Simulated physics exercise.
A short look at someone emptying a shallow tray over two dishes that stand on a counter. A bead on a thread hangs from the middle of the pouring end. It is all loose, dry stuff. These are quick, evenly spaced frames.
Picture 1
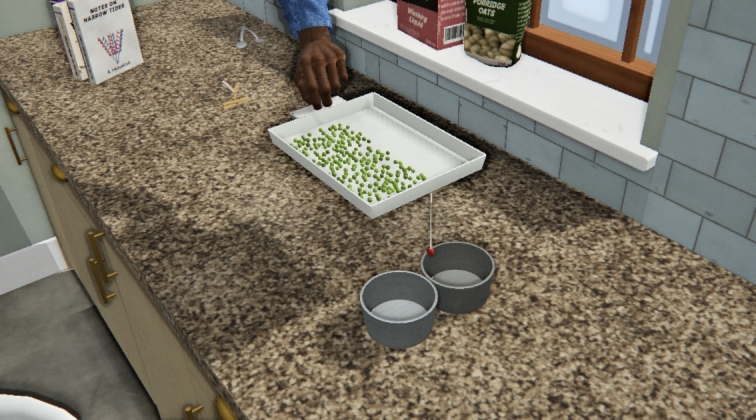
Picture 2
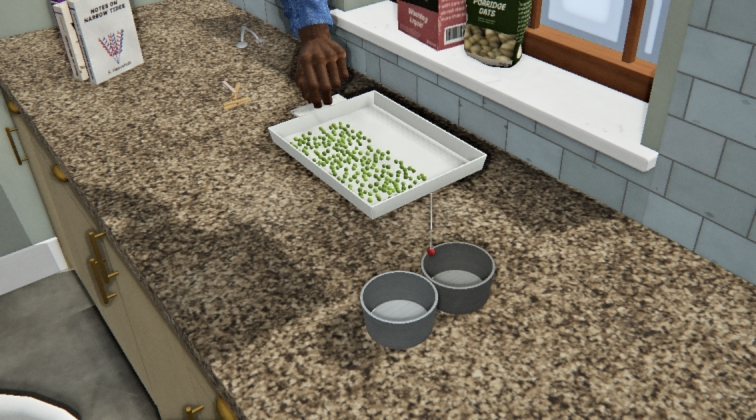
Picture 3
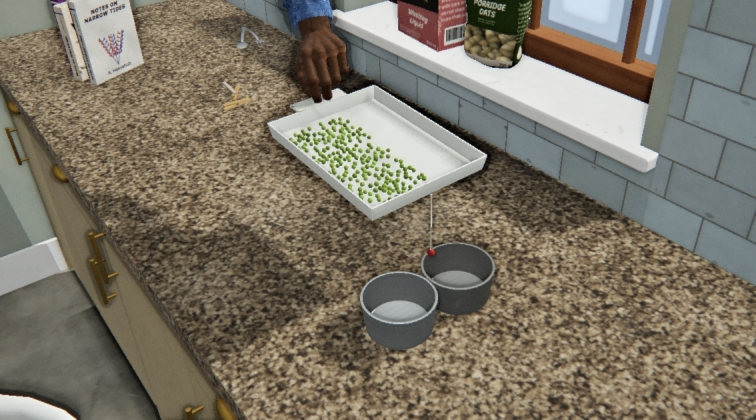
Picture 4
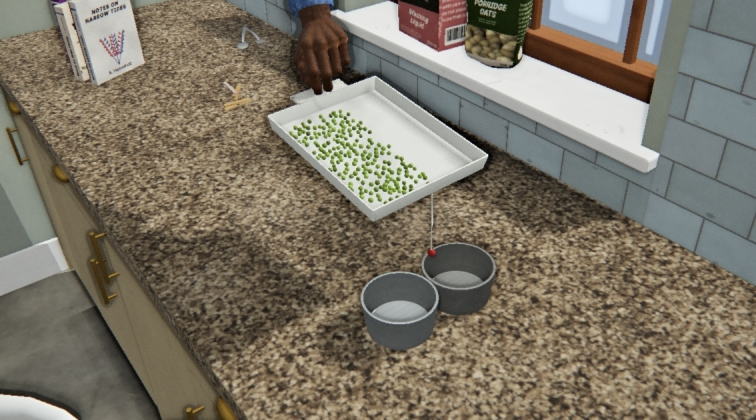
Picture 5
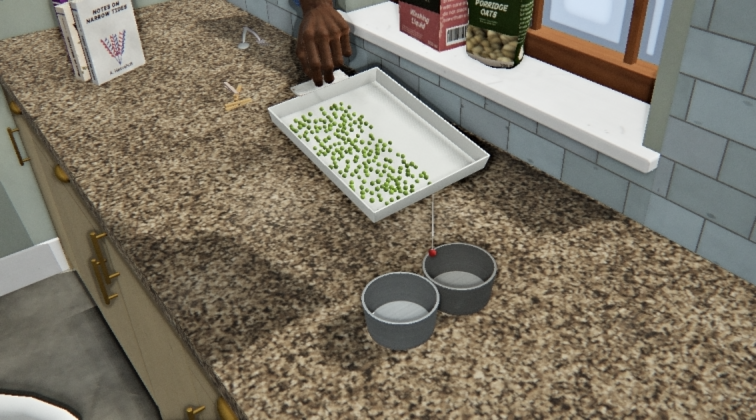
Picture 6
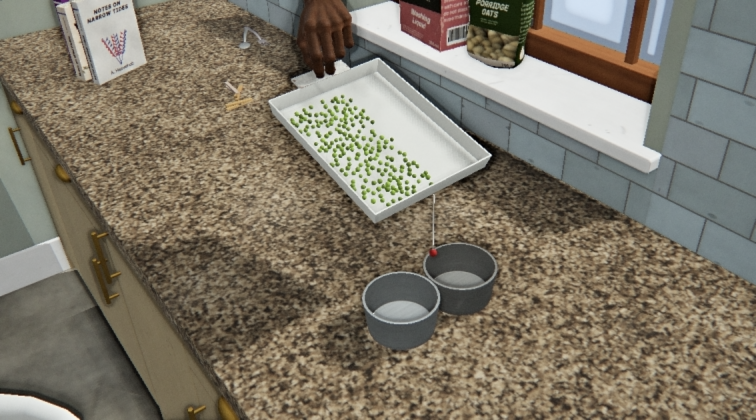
A hand slightly tilts a white tray of green peas above two gray dishes.
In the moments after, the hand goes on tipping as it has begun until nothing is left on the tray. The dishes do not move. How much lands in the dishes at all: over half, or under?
Together they catch over half.
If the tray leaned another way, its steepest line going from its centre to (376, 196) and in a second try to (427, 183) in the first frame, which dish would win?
One: The left dish. Two: The right one.
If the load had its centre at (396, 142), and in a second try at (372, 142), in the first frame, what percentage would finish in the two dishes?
Roughly 80 per cent, and 90 per cent.
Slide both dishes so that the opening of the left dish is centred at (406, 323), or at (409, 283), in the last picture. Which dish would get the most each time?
The first try: The left one. The second: The dish on the left.
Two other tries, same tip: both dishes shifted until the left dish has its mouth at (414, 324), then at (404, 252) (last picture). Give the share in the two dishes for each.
The first gives 40 %, the second 0 %.
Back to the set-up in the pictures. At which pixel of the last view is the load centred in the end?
Around (403, 324).
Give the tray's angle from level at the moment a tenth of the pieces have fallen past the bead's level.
Around 100° of tilt.
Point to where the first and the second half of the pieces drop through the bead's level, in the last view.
First near (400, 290), later near (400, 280).
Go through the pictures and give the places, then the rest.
The first picture shows corners of the pouring end near (372, 204) and (482, 155), level; middle of the load near (356, 160), dried peas; left dish near (423, 328); right dish near (481, 294); bead on its thread near (430, 252).
The second picture shows corners of the pouring end near (372, 204) and (483, 155), level; middle of the load near (356, 160).
The third picture shows corners of the pouring end near (373, 206) and (483, 155), tipped barely, lowest at the left corner; middle of the load near (356, 157).
The fourth picture shows corners of the pouring end near (374, 208) and (484, 155), tipped a little, lowest at the left corner; middle of the load near (357, 154).
The fifth picture shows corners of the pouring end near (375, 210) and (486, 155), tipped a little, lowest at the left corner; middle of the load near (358, 150).
The sixth picture shows corners of the pouring end near (376, 211) and (487, 155), tipped a little, lowest at the left corner; middle of the load near (359, 147); left dish near (425, 329); right dish near (484, 295).
Shortly afterwards, tray tipped steeply; all but a few on the tray; only a few outside both.
Next, tray tipped right over; near half on the tray; a little in the left dish; only a few outside both; near a third in the air.
Some moments later, tray tipped past a quarter turn; all but a few in the left dish; only a few in the right dish; a little outside both.
In the end, tray tipped past a quarter turn; all but a few in the left dish; only a few in the right dish; a little outside both.
